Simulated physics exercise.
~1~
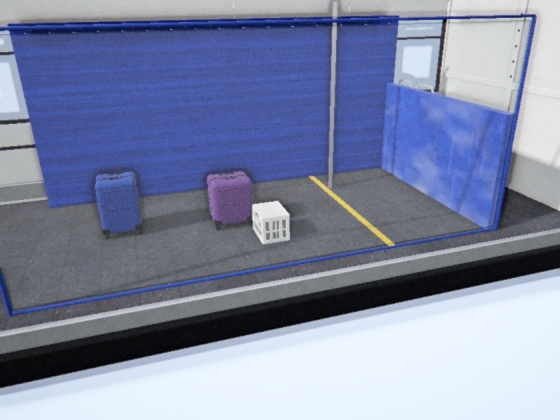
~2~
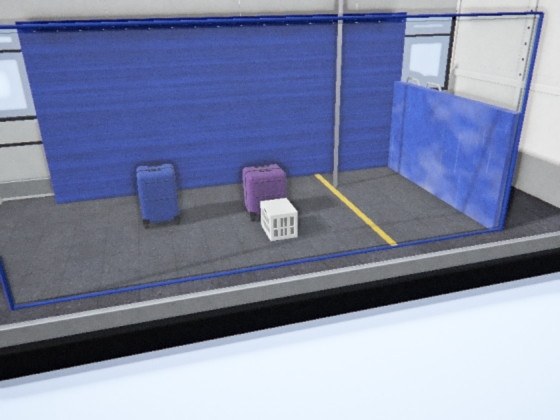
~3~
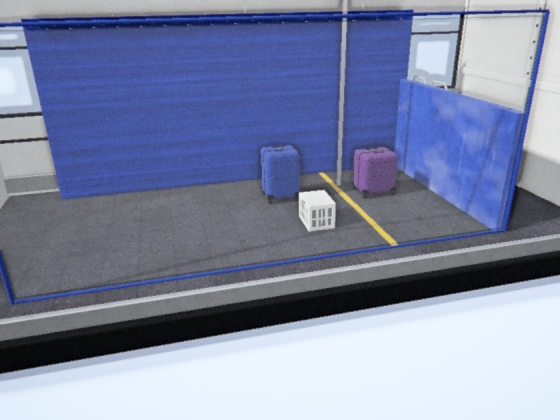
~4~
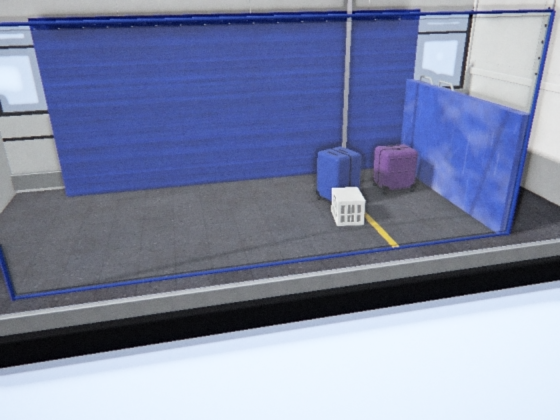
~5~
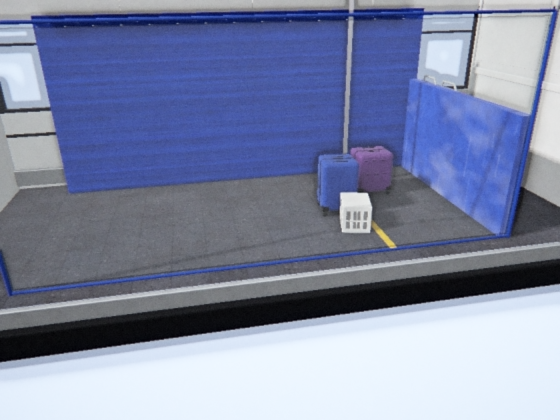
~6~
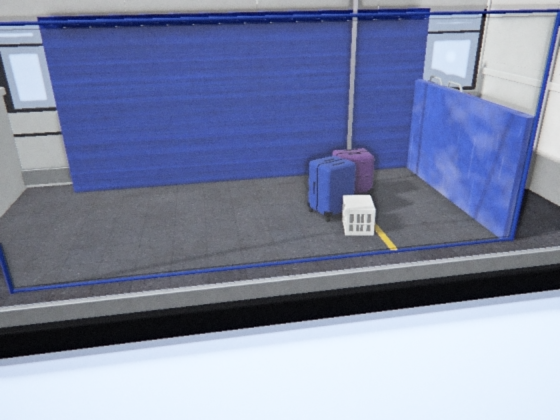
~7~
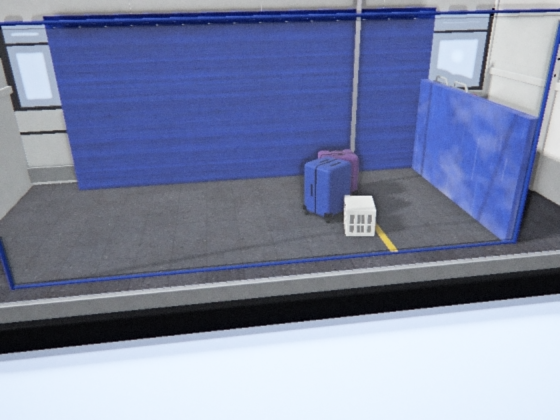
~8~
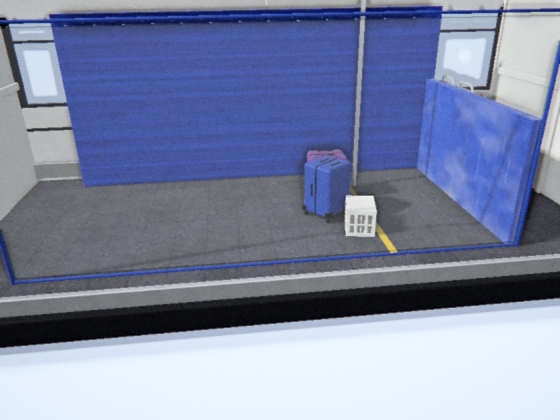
A blue wheeled case, a purple wheeled case and a white crate stand upright on the grey floor of a bay with a blue back wall, seen from the front and slightly above. A pole and a yellow line lie to their right, before a blue side panel. All three slide right, the cases pulling ahead of the crate and the purple one crossing the line. The purple case then drifts back left behind the blue one, which also shifts slightly left. The crate stops just short of the line, with everything still upright.
